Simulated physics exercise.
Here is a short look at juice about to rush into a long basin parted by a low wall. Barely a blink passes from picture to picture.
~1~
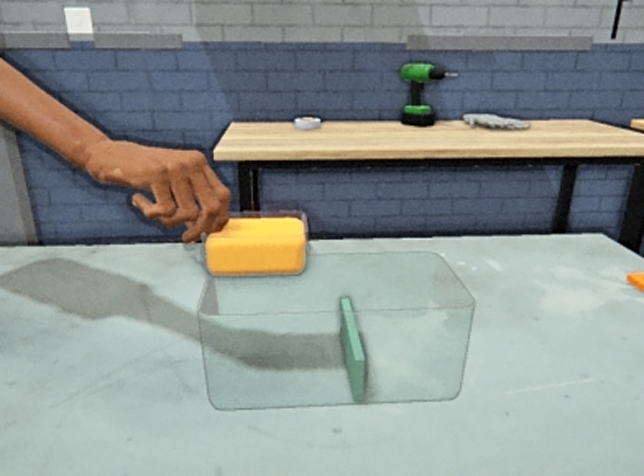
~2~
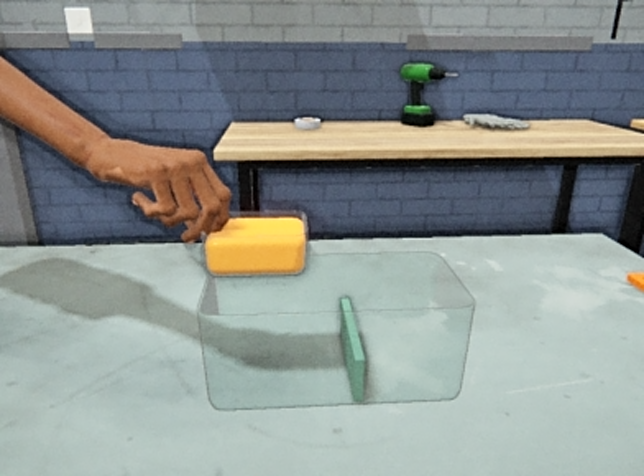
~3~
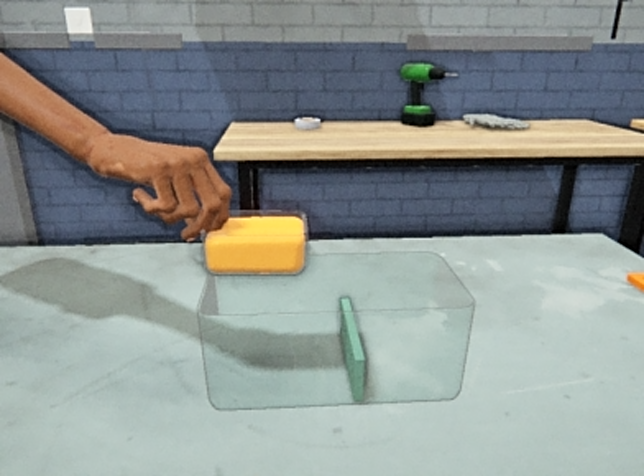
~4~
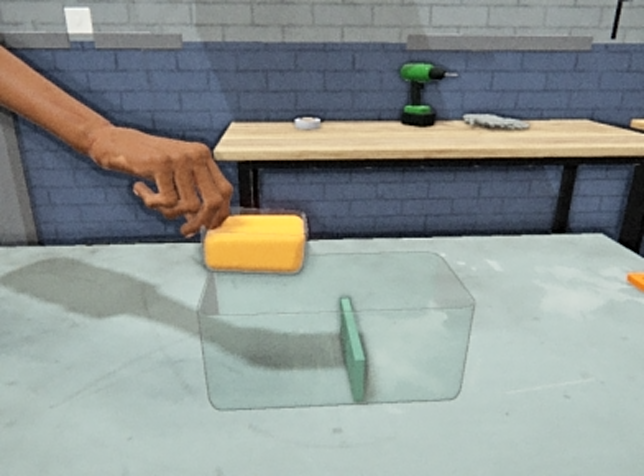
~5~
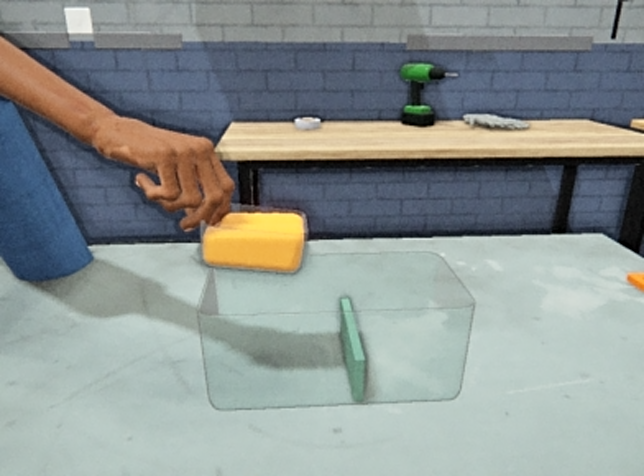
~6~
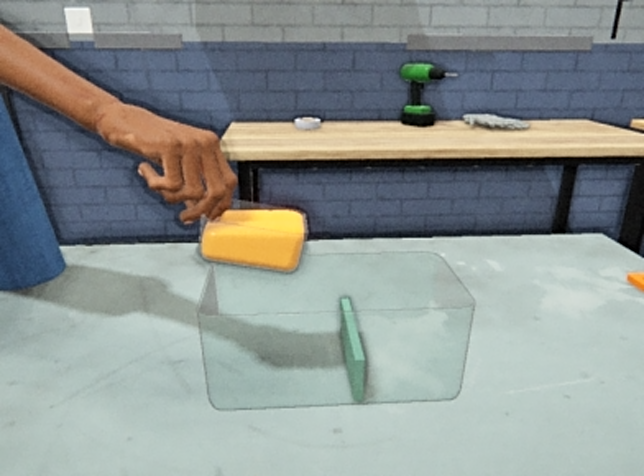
In a workshop with a blue brick wall, a hand held a small clear container of orange juice above a long see-through basin with a low green divider, then gradually tilted it slightly rightward.
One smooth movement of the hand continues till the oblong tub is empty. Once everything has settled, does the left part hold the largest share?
No, the right part does.
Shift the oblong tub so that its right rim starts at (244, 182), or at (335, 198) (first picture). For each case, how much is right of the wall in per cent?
0 % and 95 %.
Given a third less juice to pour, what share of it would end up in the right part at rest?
I'd say roughly 65 percent.
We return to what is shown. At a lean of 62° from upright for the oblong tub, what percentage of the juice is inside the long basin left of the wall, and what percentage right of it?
Left: 10 %. Right: 20 %.
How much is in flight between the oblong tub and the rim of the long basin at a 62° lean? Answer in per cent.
Close to 35 per cent.
A moment on, the tilt is 62° and 40 per cent is still to pour, 8 is left of the wall and 18 right of it.
Next, the tilt is 96° and 7 per cent is still to pour, 14 is left of the wall and 73 right of it.
Then the tilt is 103° and 0 per cent is still to pour, 24 is left of the wall and 75 right of it.
Later the tilt is 103° and 0 per cent is still to pour, 24 is left of the wall and 75 right of it.
Finally, 24 per cent lies left of the wall, 75 right of it and 1 outside.
